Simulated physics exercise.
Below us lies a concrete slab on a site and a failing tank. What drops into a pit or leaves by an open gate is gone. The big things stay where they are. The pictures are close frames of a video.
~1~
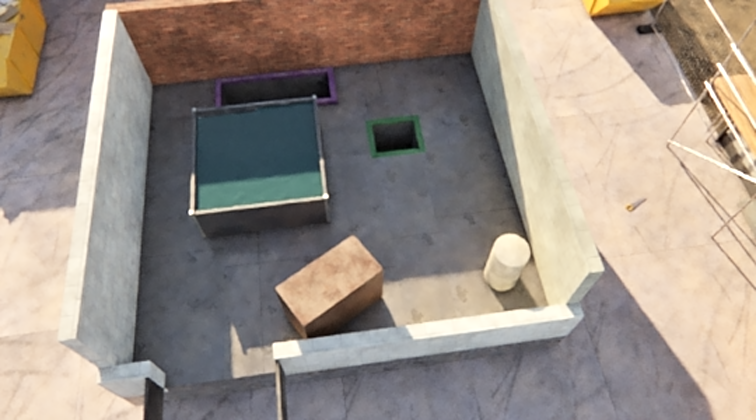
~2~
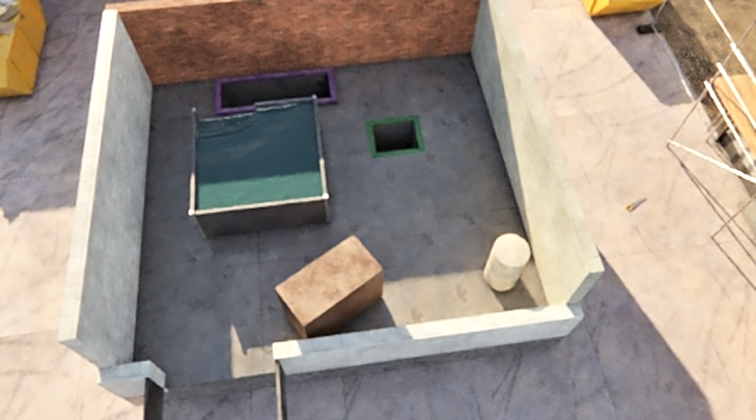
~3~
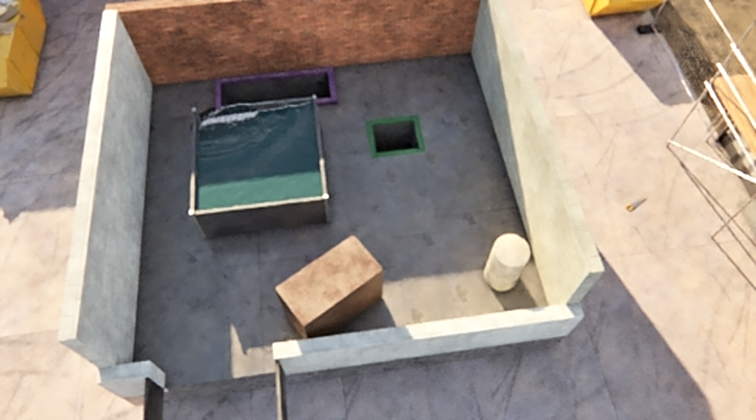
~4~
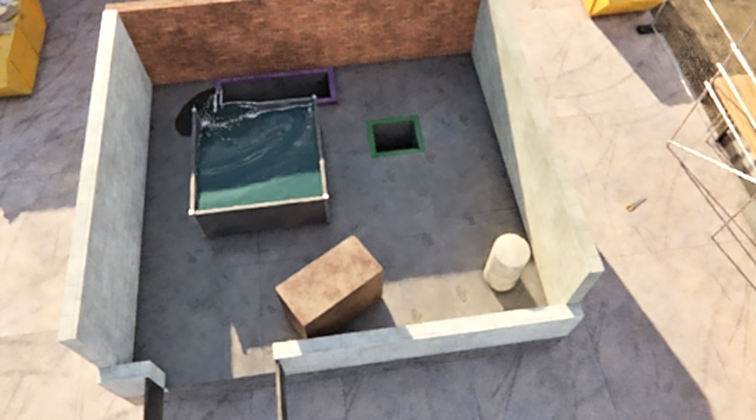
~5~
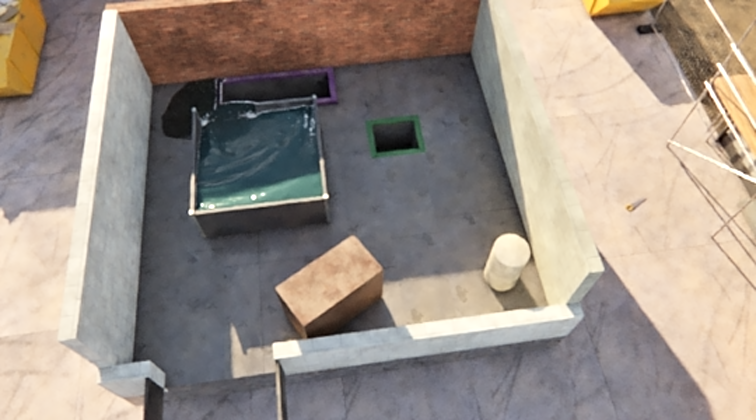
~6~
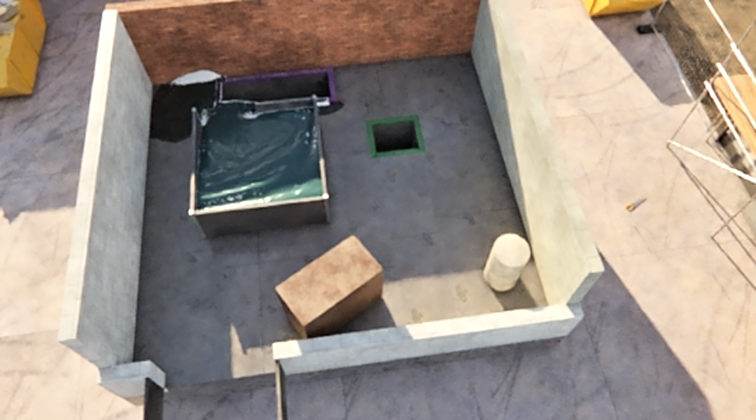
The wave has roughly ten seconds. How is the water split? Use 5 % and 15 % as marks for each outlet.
The gate takes between 5 and 15 %; the green pit takes not even 5 %; the purple pit takes above 15 %.
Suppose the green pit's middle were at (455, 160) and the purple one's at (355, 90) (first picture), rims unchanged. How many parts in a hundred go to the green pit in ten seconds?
Per cent: Green 6.
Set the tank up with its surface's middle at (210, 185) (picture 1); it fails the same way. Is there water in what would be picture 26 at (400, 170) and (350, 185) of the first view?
As listed: Free of water, clear.
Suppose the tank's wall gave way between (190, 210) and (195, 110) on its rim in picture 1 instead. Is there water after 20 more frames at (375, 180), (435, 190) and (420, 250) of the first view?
One after the other: Dry, no water, not flooded.
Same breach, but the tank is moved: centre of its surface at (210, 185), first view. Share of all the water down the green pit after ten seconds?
Roughly, in per cent: Green 6.
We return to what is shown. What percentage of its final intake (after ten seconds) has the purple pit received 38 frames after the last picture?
About 90 per cent.
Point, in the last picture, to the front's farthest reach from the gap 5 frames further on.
Around (405, 109).
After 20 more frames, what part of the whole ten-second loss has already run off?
Close to 50 %.
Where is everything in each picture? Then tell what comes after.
The first picture shows the water tank at (258, 154) is whole and still.
In the second picture, water pours out on the water tank's far side and has run to a hidden place.
In the third picture, water pours out on the water tank's far side and has run to a hidden place.
In the fourth picture, the front is at (200, 97), out from the gap on the water tank's far side.
In the fifth picture, water pours out on the water tank's far side and has run to (197, 81).
In the sixth picture, water pours out on the water tank's far side and has run to (337, 105).
A moment on, water covers 10 % of the floor; the gate 0 %, the green pit 0 %, the purple pit 11 %.
Next, water covers 15 % of the floor; the gate 0 %, the green pit 0 %, the purple pit 18 %.
Then, water covers 35 % of the floor; the gate 0 %, the green pit 0 %, the purple pit 27 %.
Later, water covers 50 % of the floor; the gate 3 %, the green pit 1 %, the purple pit 37 %.
In the end, water covers 65 % of the floor; the gate 10 %, the green pit 2 %, the purple pit 42 %.
